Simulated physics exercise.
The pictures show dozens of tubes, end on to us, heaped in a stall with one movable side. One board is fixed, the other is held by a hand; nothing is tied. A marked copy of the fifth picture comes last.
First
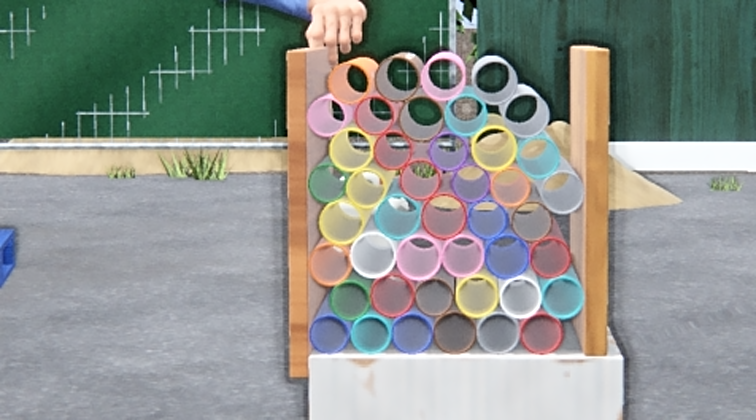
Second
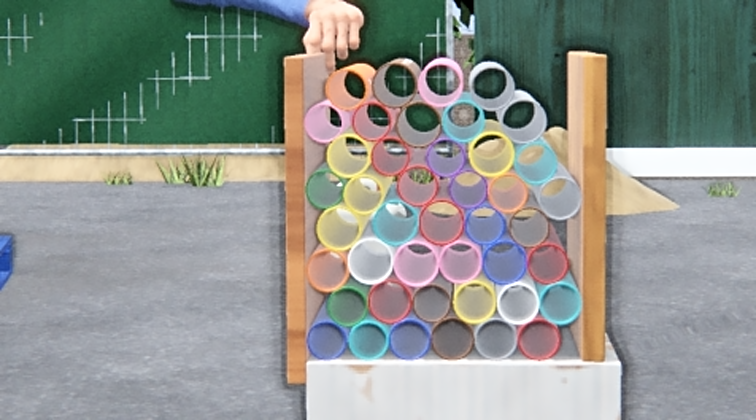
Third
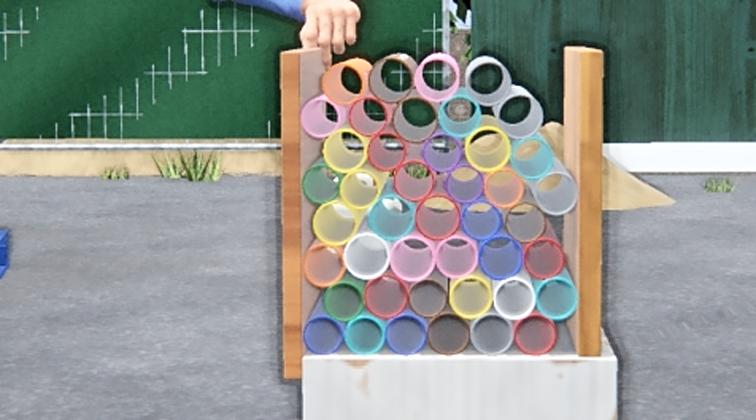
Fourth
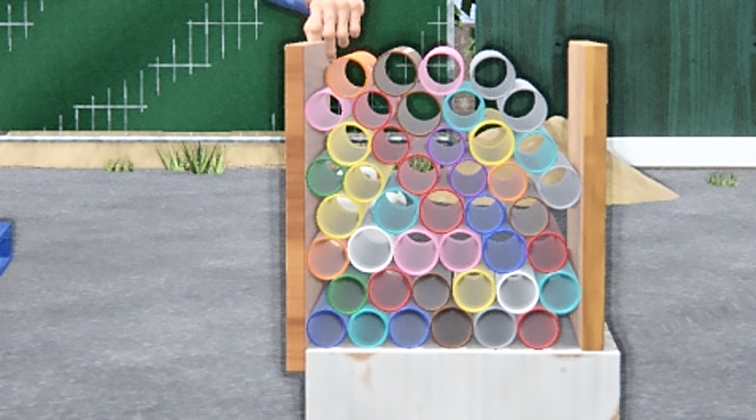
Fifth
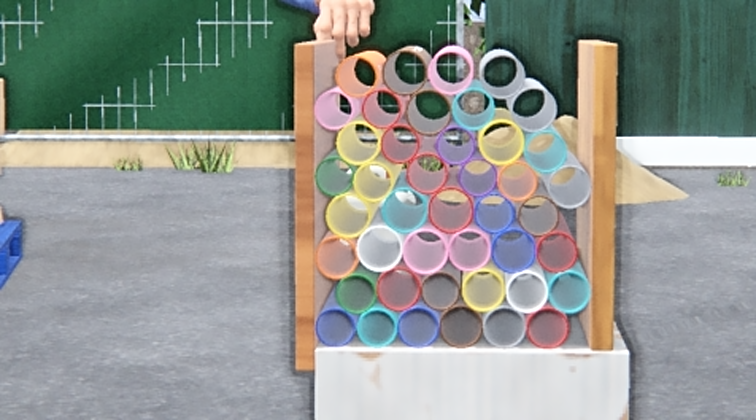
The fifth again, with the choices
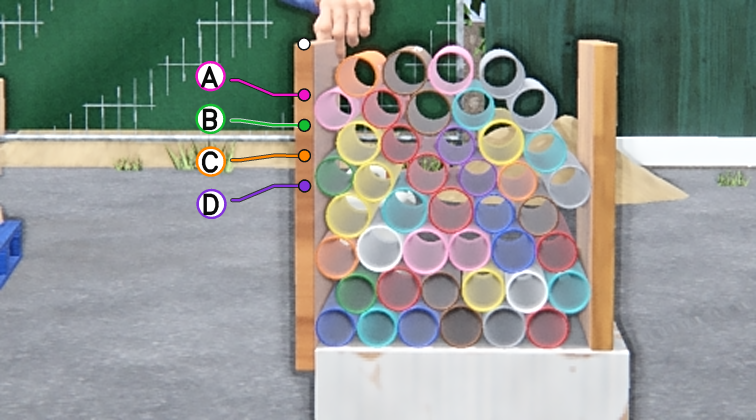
In a paved yard, a hand rests atop the left board of a stall heaped with colourful tubes, the stack staying still.
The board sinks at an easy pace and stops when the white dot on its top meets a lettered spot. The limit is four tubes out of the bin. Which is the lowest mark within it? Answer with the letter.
The lowest mark that will do is D.
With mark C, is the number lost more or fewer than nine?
At C, fewer than nine.
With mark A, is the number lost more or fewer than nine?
At A, fewer than nine.
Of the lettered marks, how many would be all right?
Four of the four.
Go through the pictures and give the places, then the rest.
Side board (312, 199); a blue tube (329, 335); a red tube (541, 334), in the first picture.
A red tube (539, 340); an orange tube (328, 271), in the second picture.
A pink tube (457, 257); a red tube (437, 218), in the third picture.
A red tube (417, 175); a red tube (391, 145), in the fourth picture.
A red tube (382, 109); a brown tube (405, 73); side board (319, 193), in the fifth picture.
On the marked copy, A at (304, 95); B at (304, 125); C at (304, 156); D at (304, 186); the white dot at (304, 44).
Following D. Soon after the start, top of the board (315, 108).
Later, top of the board (315, 182).
In the end, top of the board (315, 185), two out over the board.
As for the rest, A none out over the board; B none out over the board; C two out over the board.
